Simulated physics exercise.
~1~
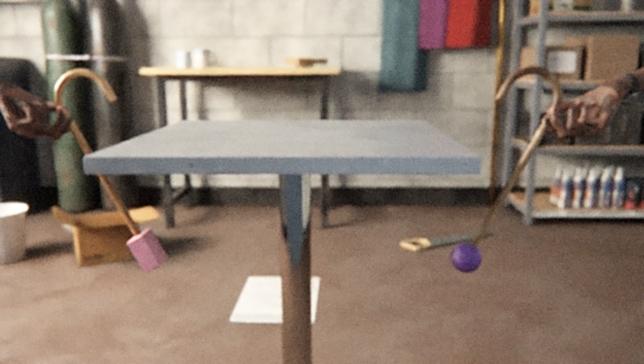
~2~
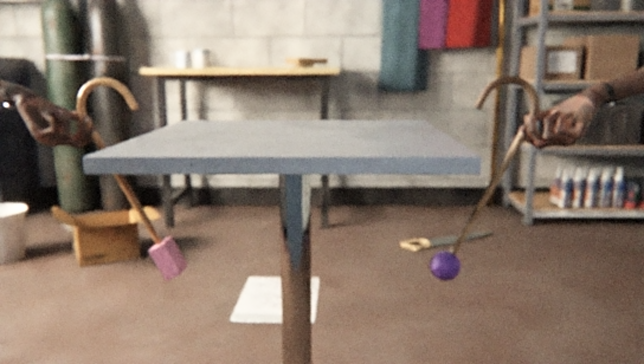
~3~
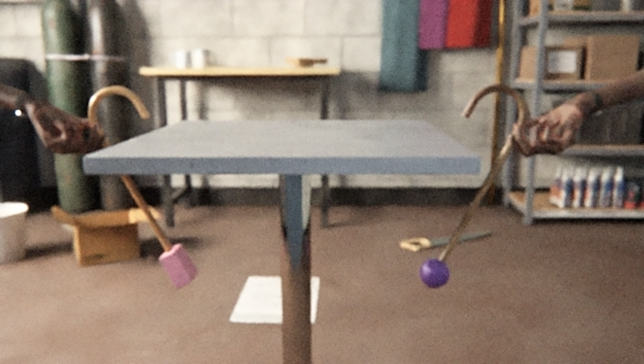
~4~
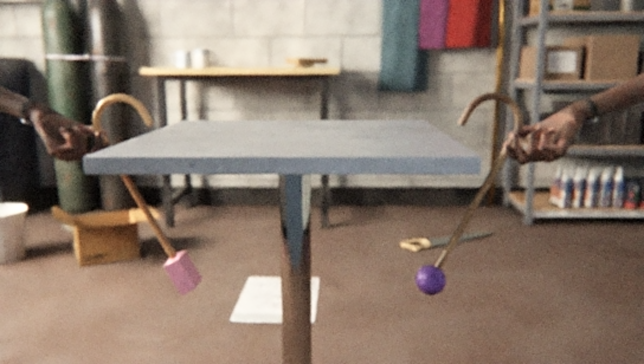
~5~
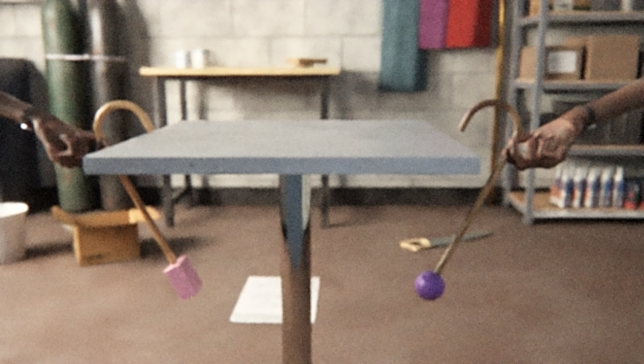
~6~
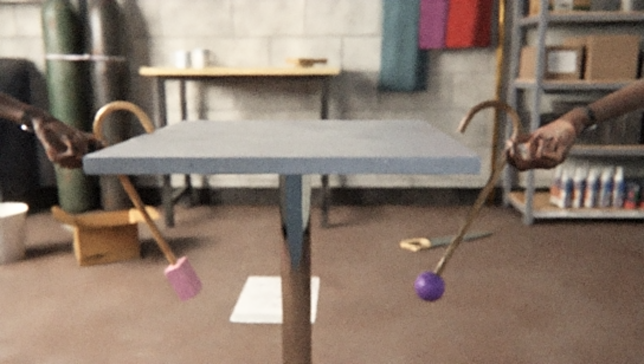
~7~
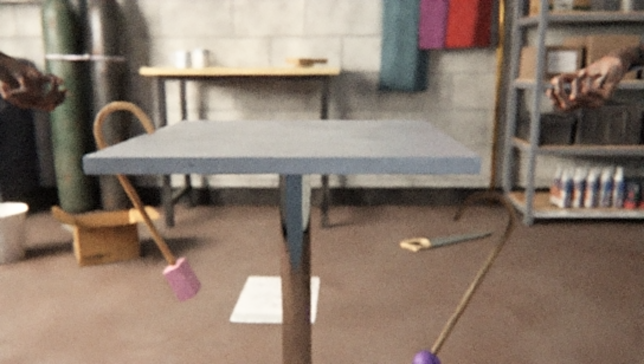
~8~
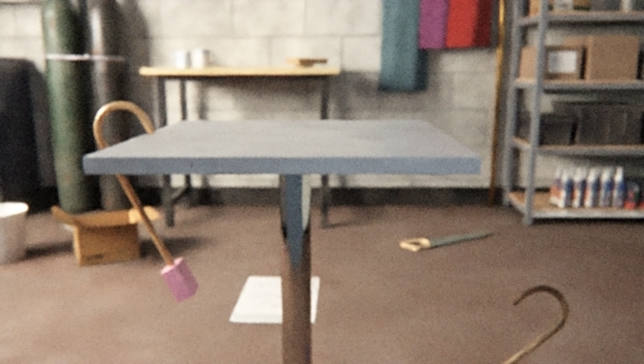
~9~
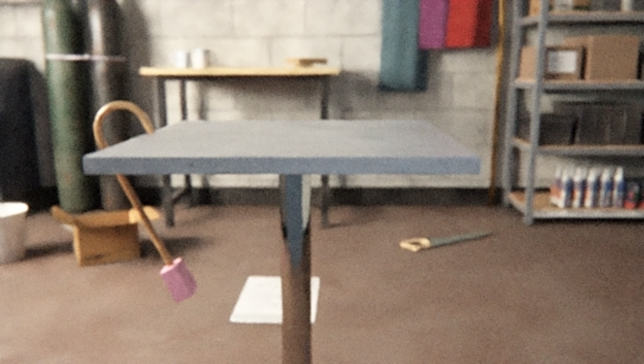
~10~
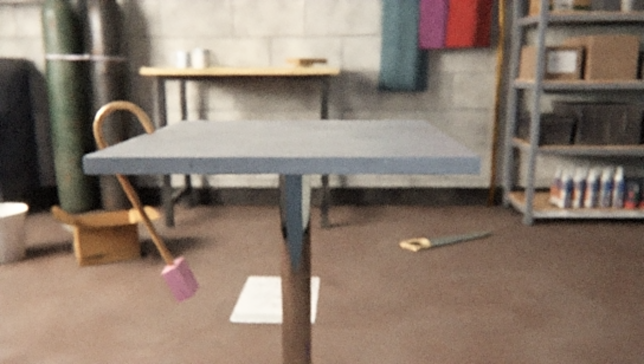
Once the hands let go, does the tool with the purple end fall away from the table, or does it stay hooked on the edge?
The tool with the purple end falls away from the table and drops out of view, while the pink-ended one stays hooked on the edge.
The video shows two hands bringing curved-handled tools, one with a purple round end and one with a pink end, to opposite edges of a table top. Both hands let go; the purple-ended tool drops out of view at lower right, while the pink-ended one stays hanging at the left.
